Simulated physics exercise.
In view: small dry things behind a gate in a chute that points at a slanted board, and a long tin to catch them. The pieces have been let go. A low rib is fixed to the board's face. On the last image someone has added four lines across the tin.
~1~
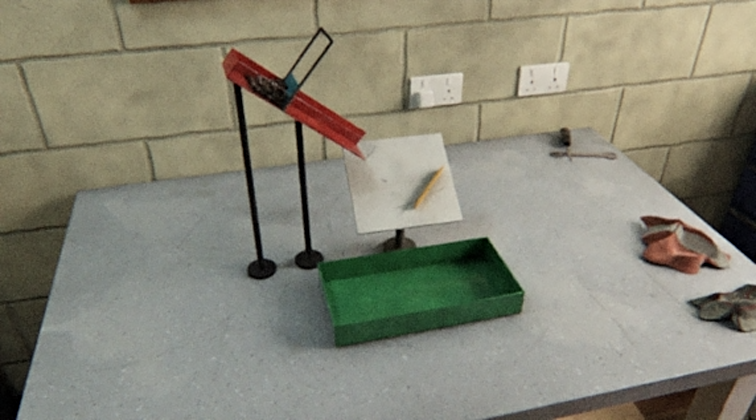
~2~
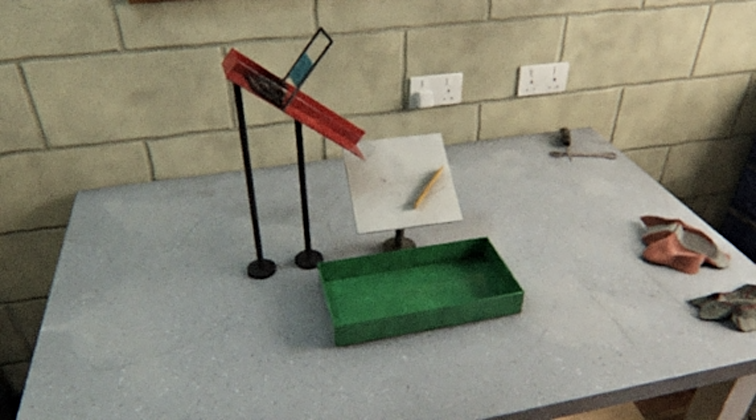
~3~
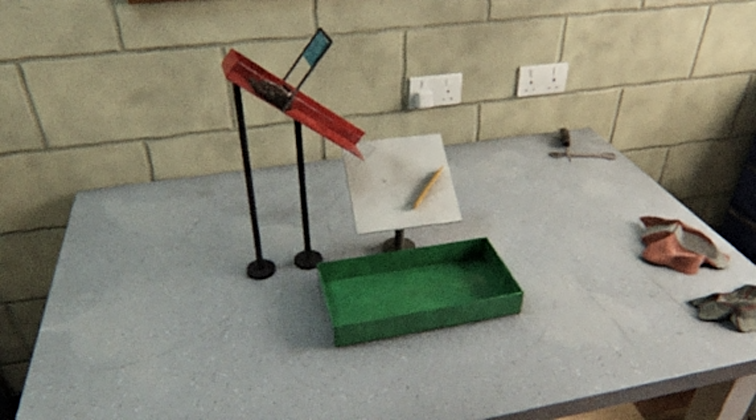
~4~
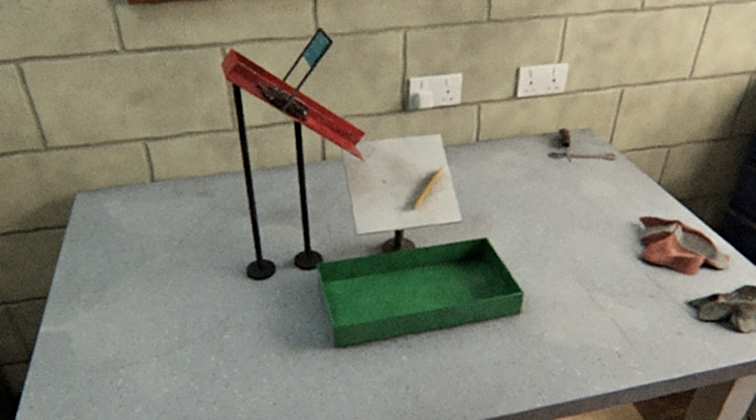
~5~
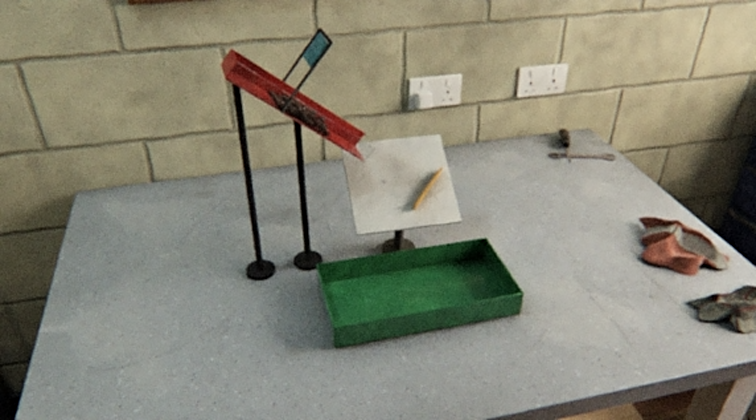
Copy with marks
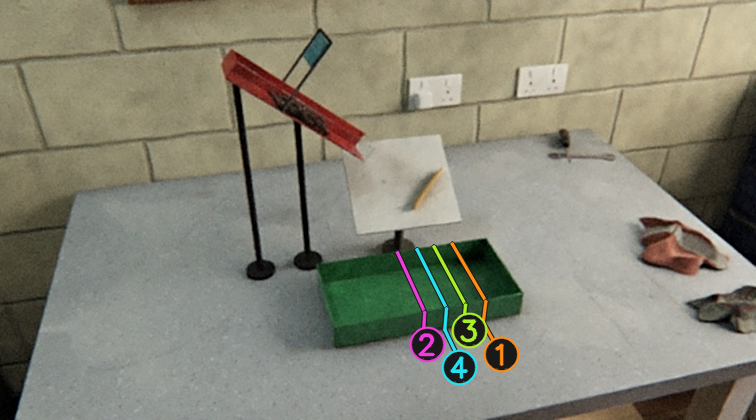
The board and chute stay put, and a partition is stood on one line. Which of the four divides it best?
Best: 2.
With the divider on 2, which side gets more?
Left.
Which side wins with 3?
More lands on the left.
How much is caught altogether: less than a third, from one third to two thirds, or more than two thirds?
More than two thirds.
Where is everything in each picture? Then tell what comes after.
In the first picture, load behind the gate at (272, 90), chocolate balls; lip of the chute at (361, 153), sloping fairly steeply.
In the second picture, middle of the board at (401, 181), tilted fairly steeply; middle of its low edge at (411, 227); of its high edge at (392, 138).
In the third picture, front corners of the tin at (334, 326) and (524, 292), empty; front of the load at (288, 98).
In the fourth picture, middle of the load at (286, 100); its front at (303, 111), about a quarter of the way to the lip; rib from (442, 167) to (415, 206).
In the fifth picture, middle of the load at (299, 113); its front at (328, 133), about half of the way to the lip.
On the marked copy, line 1 crosses the front rim at (485, 300); line 2 crosses the front rim at (424, 311); line 3 crosses the front rim at (465, 304); line 4 crosses the front rim at (446, 307).
If 1 is chosen, of what is caught, most on the left of the divider, a small part on the right.
If 2 is chosen, of what is caught, about two thirds on the left of the divider, about a third on the right.
If 3 is chosen, of what is caught, most on the left of the divider, about a quarter on the right.
If 4 is chosen, of what is caught, most on the left of the divider, about a quarter on the right.
